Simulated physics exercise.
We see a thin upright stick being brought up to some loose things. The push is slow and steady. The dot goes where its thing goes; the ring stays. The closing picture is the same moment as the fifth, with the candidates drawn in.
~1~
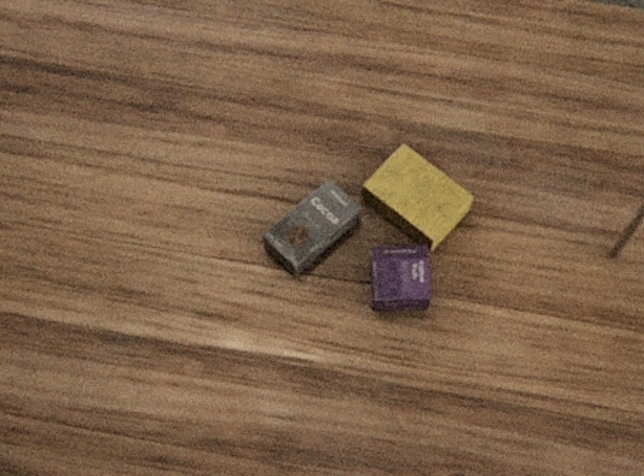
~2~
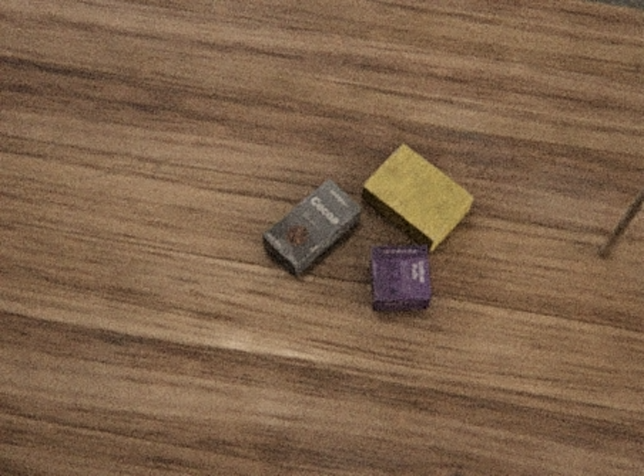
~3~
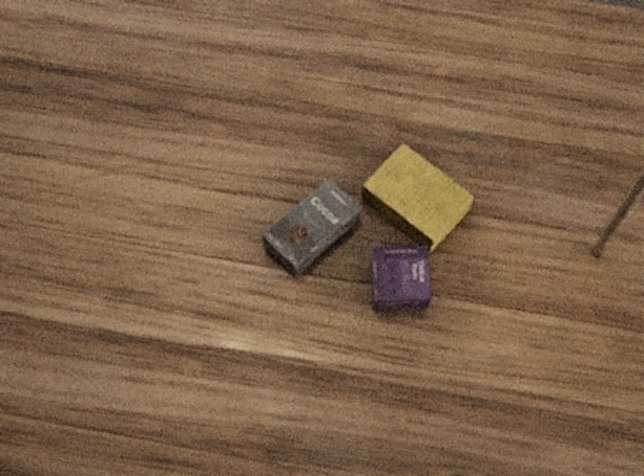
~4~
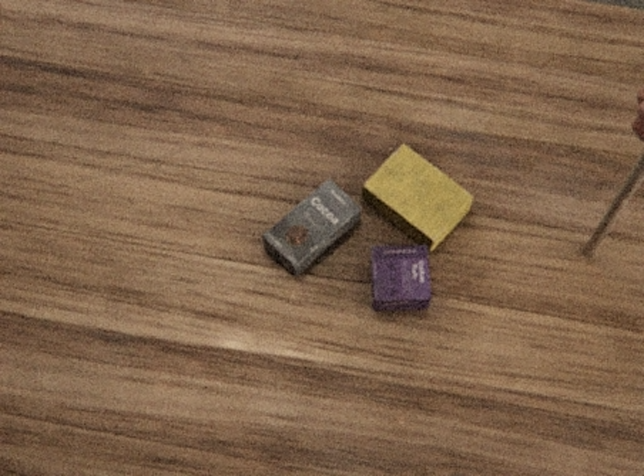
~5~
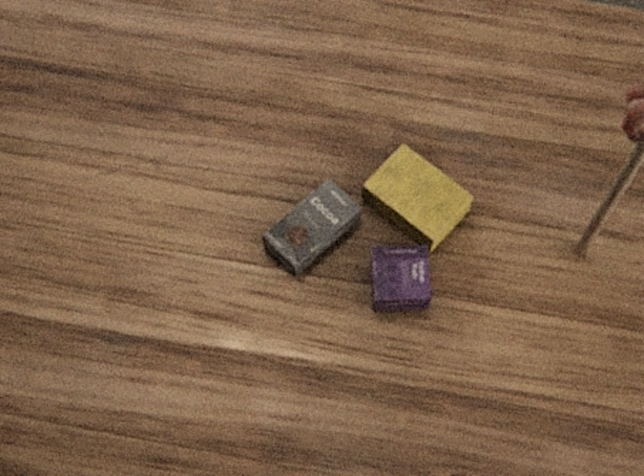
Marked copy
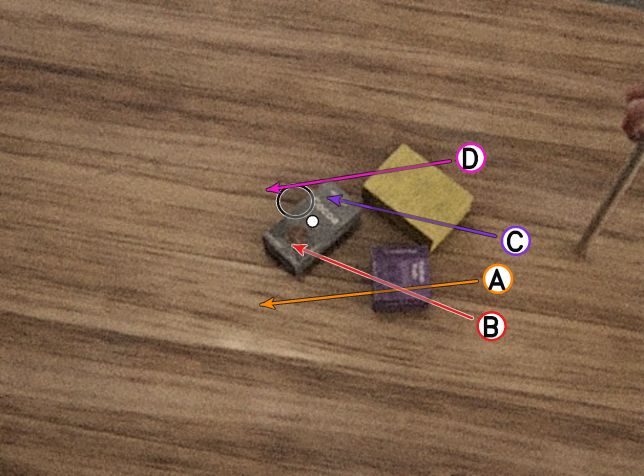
A thin stick with a reddish top slid slowly in from the right, edging left across a wooden surface, while a yellow block, a grey box and a small purple box sat still.
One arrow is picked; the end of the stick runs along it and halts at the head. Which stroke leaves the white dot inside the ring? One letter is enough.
Choose stroke A.
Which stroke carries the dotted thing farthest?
Stroke B.
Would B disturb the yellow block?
On that stroke, no.
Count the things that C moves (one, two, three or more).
In all, two.
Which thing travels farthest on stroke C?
It is the yellow block.
On the marked copy, A from (477, 281) to (261, 305); B from (472, 318) to (293, 245); C from (495, 236) to (328, 198); D from (450, 161) to (267, 190); the ring at (296, 201); the white dot at (312, 221).
Following A. Soon after the start, foot of the stick (400, 290); grey box (313, 227); purple box (367, 277).
Later, foot of the stick (324, 298); grey box (299, 214); purple box (297, 269).
In the end, foot of the stick (261, 305); grey box (296, 209); purple box (278, 263); the dot on the grey box is in the ring.
As for the rest, B leaves the dotted thing at (254, 172); C leaves the dotted thing at (301, 233); D leaves the dotted thing at (305, 238).
